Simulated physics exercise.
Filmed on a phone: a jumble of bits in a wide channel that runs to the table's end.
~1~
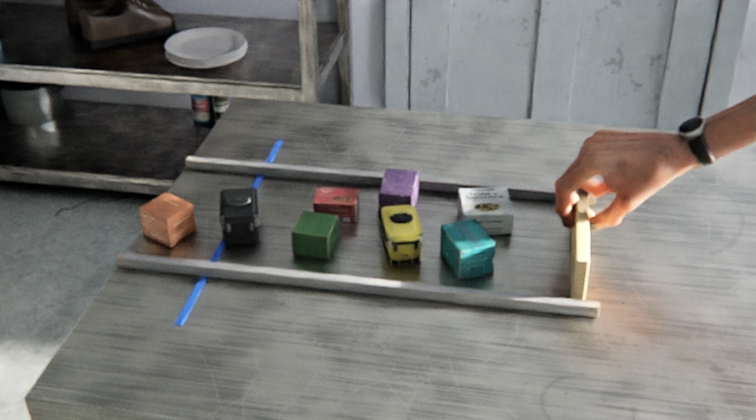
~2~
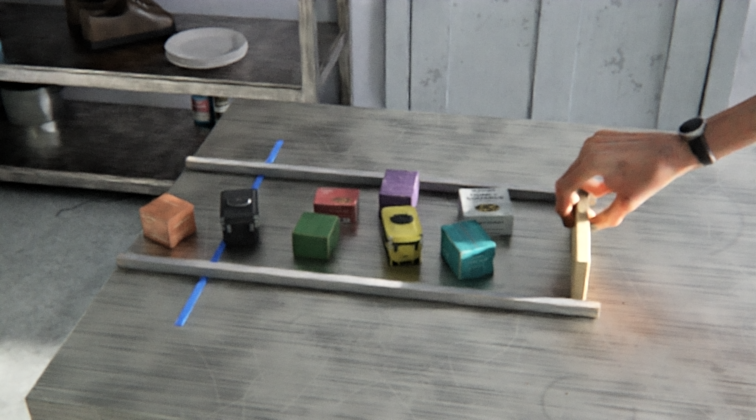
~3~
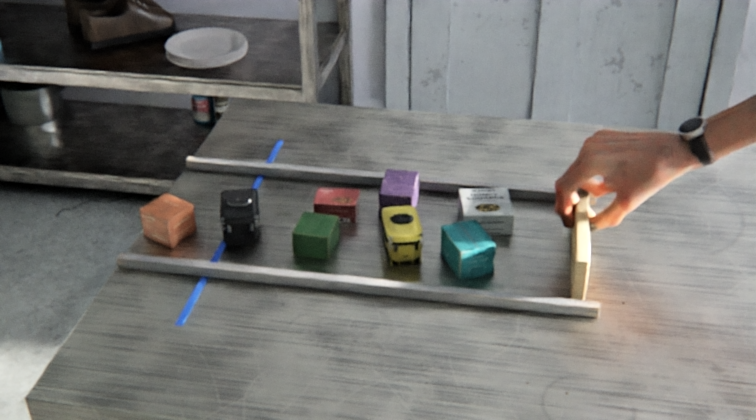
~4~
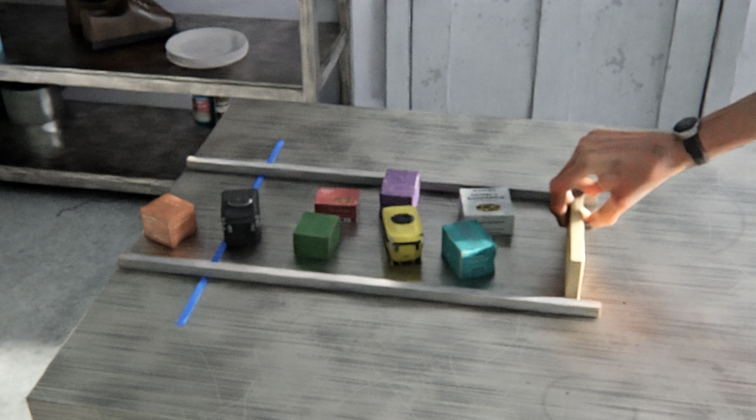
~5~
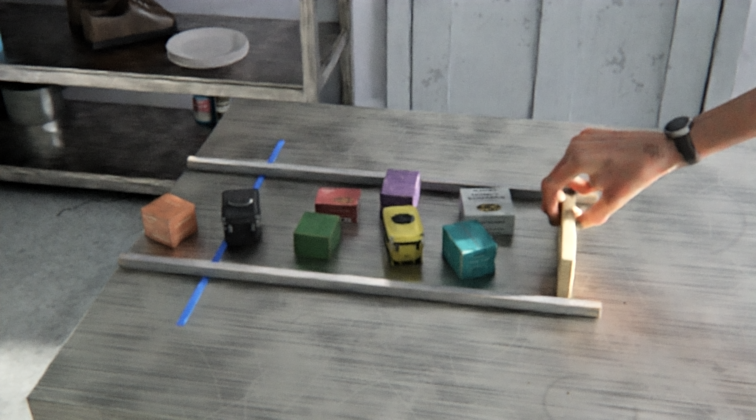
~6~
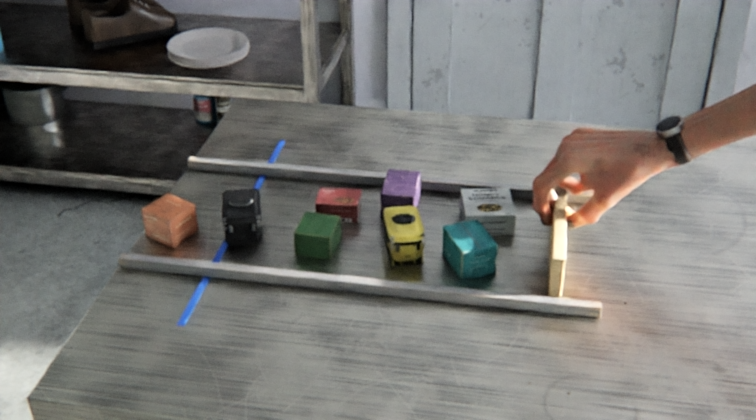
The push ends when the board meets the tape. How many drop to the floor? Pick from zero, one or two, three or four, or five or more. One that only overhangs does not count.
As it turns out, the number that fall off is three or four.
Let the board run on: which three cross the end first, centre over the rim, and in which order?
The order is the orange box, the black case, the red box.
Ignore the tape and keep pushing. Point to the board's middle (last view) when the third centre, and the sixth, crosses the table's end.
About (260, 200), then (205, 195).
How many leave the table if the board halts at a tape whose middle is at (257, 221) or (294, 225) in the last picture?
It would be 2 and 1.
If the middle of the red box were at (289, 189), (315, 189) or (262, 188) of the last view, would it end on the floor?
In that order, it drops off; tumbles off; drops off.
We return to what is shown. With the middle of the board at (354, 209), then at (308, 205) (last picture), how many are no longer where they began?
The counts are 7 and 8.
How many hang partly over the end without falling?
Overhanging: 1.
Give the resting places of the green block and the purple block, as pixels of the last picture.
First (144, 220), then (193, 175).
A little later, none off yet; orange box at rest near (170, 220); black case at rest near (242, 217); green block at rest near (318, 235).
Next, none off yet; orange box at rest near (170, 220); black case moving near (239, 216); green block shifted about its own width near (274, 232).
Later still, none off yet; orange box tilted well over near (117, 227); black case shifted about its own width near (167, 207); green block shifted well along near (195, 224).
When it is over, the number that fall off is three or four; down, red box, black case and orange box.
